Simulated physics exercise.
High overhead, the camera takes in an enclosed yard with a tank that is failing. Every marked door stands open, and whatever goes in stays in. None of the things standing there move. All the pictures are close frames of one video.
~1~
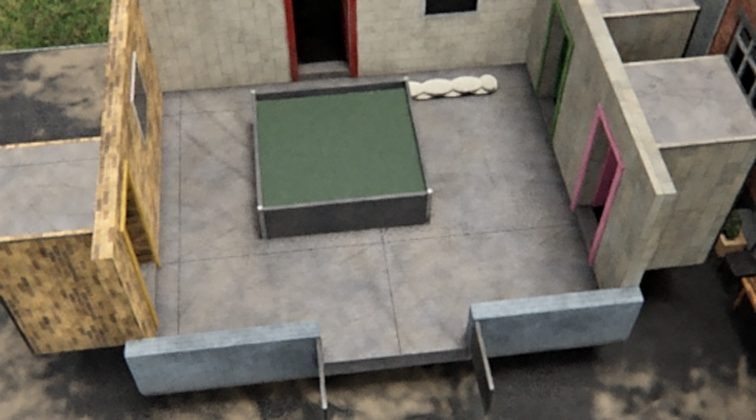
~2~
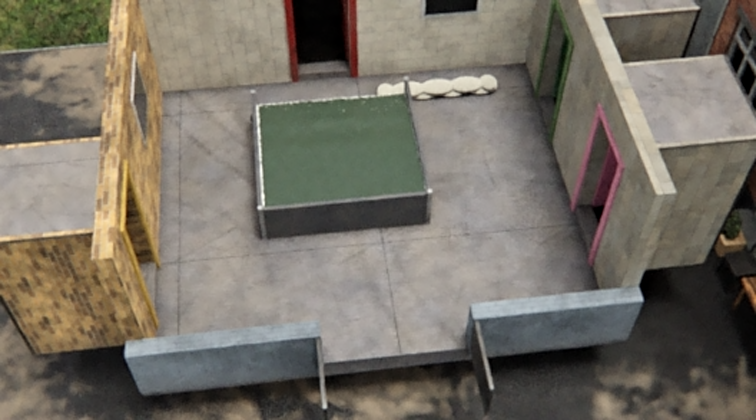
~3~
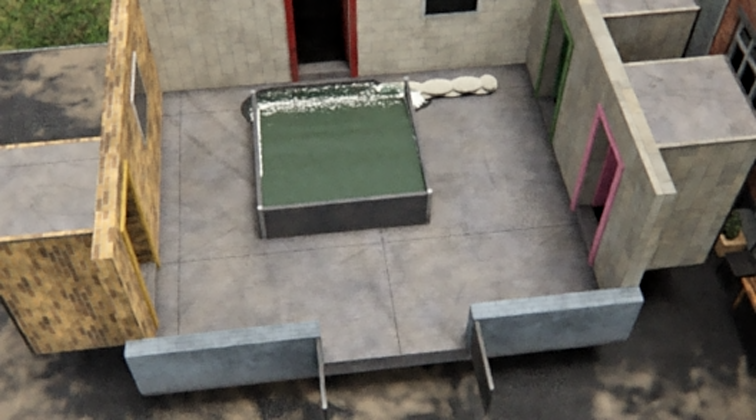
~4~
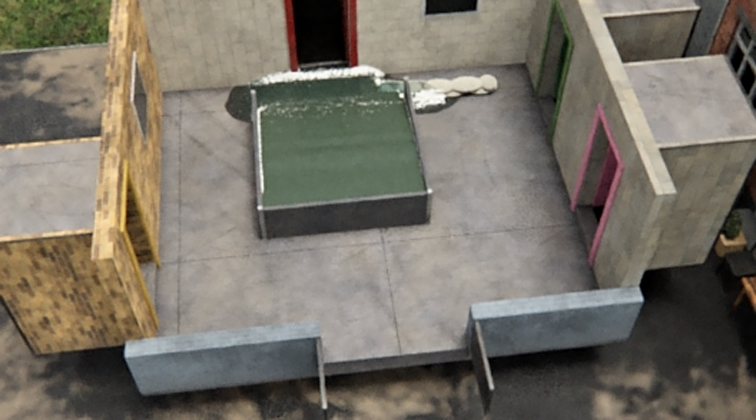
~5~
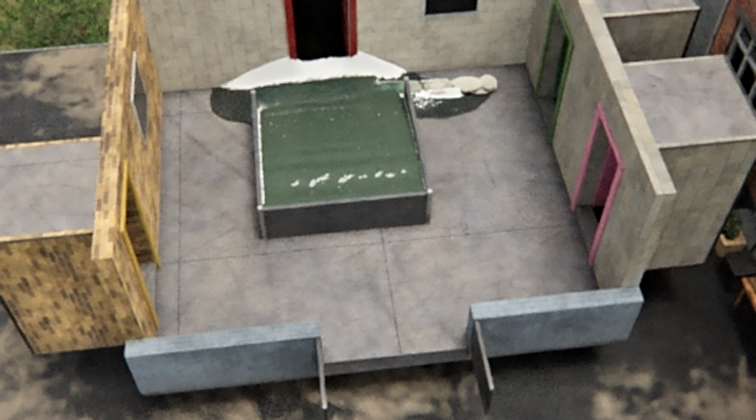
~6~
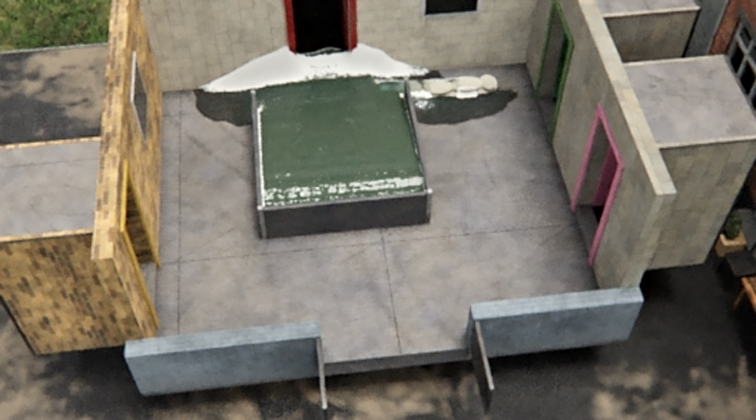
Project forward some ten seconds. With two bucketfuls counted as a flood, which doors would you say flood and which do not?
Result: The yellow door is going to let through no more than allowed, the pink door is going to let through no more than allowed, the red door is going to let through more than allowed, the green door is going to let through more than allowed.
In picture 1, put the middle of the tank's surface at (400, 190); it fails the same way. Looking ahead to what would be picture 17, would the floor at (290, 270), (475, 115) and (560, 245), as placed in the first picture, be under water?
Log: No flood; flood; no flood.
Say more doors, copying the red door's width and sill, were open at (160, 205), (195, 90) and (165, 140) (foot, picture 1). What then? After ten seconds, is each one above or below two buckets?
Well, the first is below the limit, the next is above the limit, and the last is above the limit.
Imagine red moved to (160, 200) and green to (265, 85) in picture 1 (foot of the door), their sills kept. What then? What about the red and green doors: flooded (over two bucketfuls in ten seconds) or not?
Looking at it, red door fails to reach the limit, and green door tops the limit.
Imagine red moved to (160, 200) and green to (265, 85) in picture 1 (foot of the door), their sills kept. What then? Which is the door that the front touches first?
That would be the one in green.
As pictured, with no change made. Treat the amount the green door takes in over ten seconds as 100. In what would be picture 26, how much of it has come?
I get 55 per cent.
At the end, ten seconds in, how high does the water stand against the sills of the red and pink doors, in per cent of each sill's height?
Some 60 percent, then some 70 percent.
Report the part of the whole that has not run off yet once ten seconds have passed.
About 76 per cent.
A moment on, water covers 25 % of the floor; the yellow door not reached, the pink door not reached, the red door far over two buckets in, the green door wet at the sill, nothing in.
Next, water covers 35 % of the floor; the yellow door not reached, the pink door not reached, the red door far over two buckets in, the green door under two buckets in.
Then, water covers 65 % of the floor; the yellow door wet at the sill, nothing in, the pink door wet at the sill, nothing in, the red door far over two buckets in, the green door over two buckets in.
Later, water covers 90 % of the floor; the yellow door wet at the sill, nothing in, the pink door wet at the sill, nothing in, the red door far over two buckets in, the green door over two buckets in.
In the end, water covers 95 % of the floor; the yellow door wet at the sill, nothing in, the pink door wet at the sill, nothing in, the red door far over two buckets in, the green door over two buckets in.
